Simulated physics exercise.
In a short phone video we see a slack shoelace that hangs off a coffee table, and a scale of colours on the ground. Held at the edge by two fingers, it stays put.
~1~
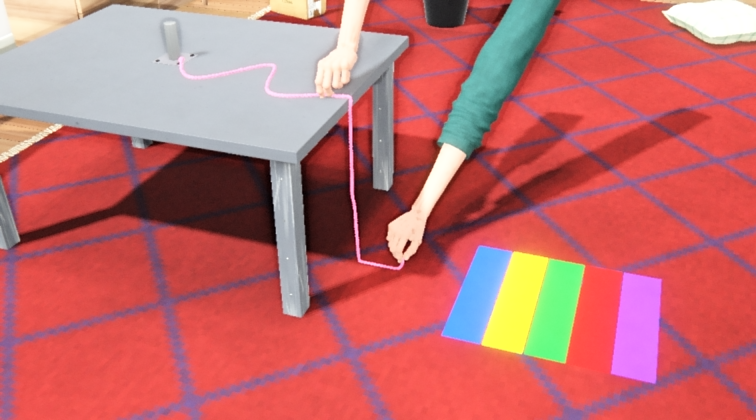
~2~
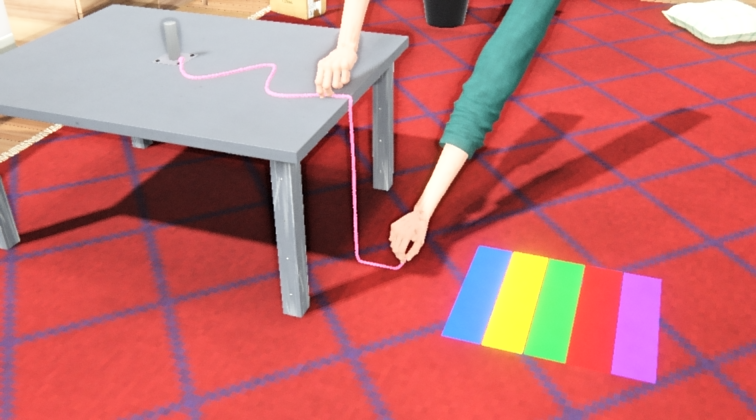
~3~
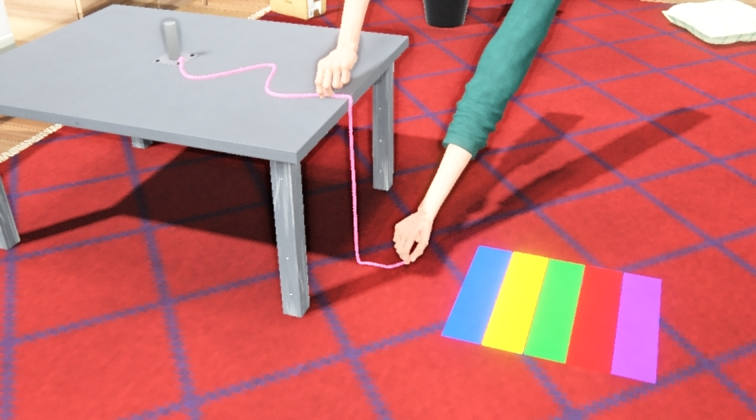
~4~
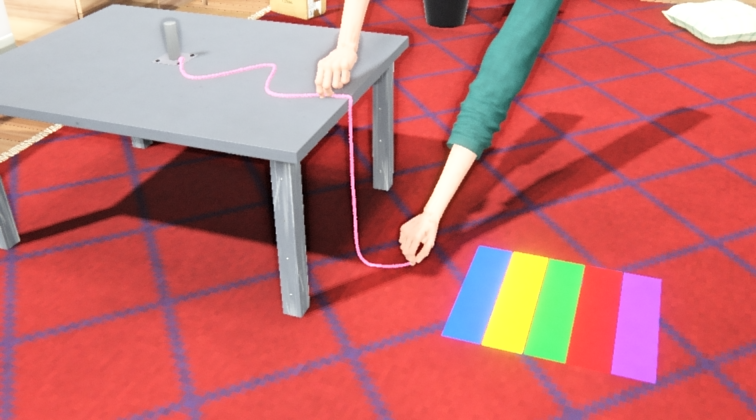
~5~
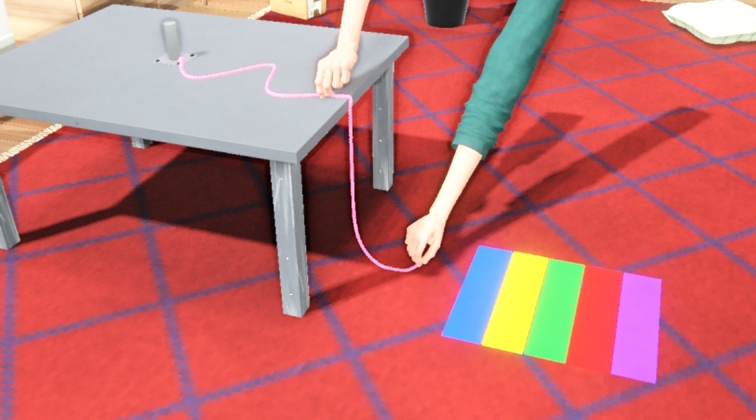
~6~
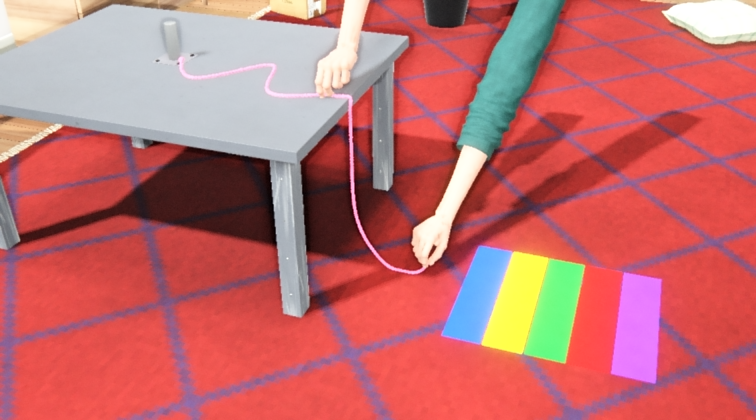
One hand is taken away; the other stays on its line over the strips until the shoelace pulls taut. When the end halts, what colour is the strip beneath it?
Purple.
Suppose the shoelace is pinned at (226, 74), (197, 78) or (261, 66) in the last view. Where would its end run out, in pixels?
Per try (px, approx.): (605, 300), (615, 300), (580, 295).
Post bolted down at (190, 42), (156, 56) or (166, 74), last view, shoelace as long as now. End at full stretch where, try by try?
Try by try: (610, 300), (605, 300) and (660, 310).
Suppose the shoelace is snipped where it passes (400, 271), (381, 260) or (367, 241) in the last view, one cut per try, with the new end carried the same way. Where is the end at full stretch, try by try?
Case by case: (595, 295), (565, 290) and (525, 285).
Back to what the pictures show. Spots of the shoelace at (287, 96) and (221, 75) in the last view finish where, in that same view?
I'd say about (385, 112) for one and about (252, 72) for the other.
Soon after, end near (569, 291); over green.
Then, end near (612, 300); over red.
At full stretch, end near (639, 305); over purple. The purple one.
